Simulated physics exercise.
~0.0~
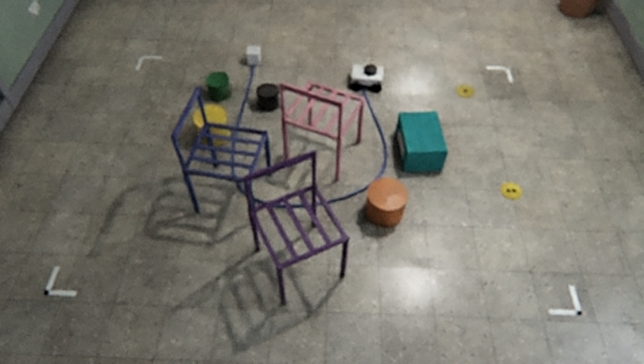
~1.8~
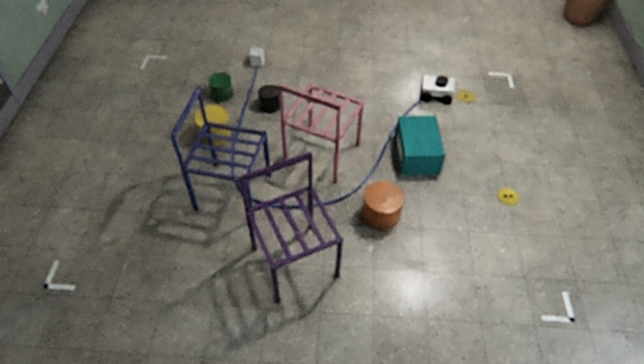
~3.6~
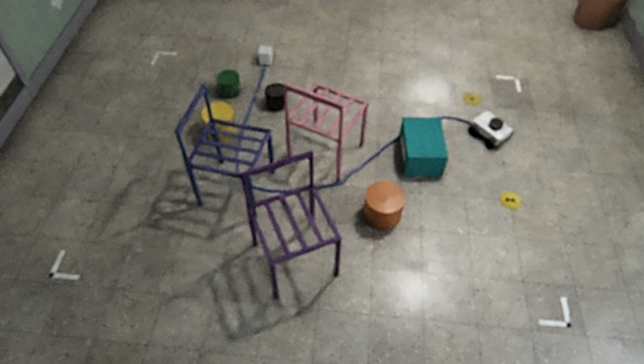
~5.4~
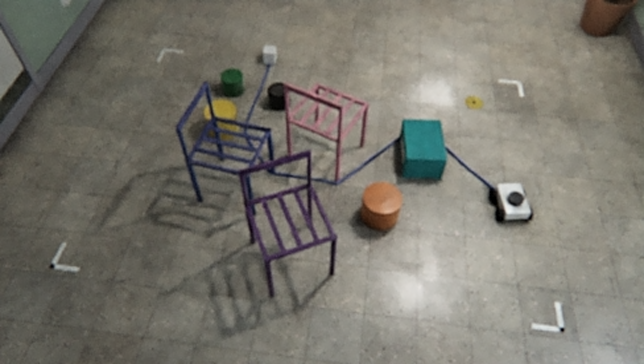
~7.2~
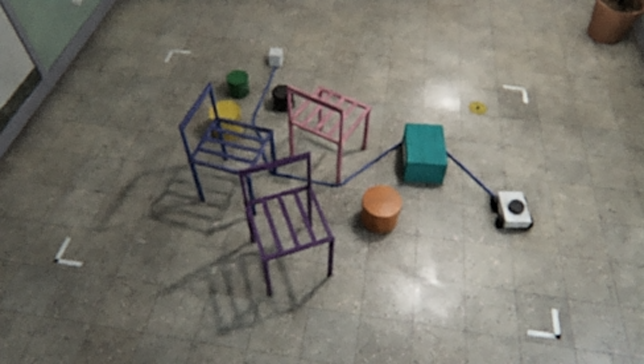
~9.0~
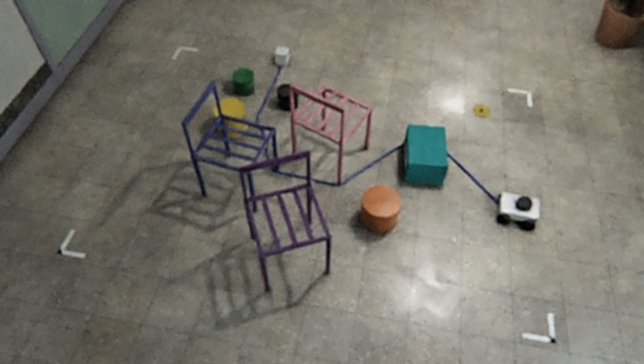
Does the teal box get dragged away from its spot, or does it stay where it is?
The teal box stays where it is, with the blue lead running past it to the cart.
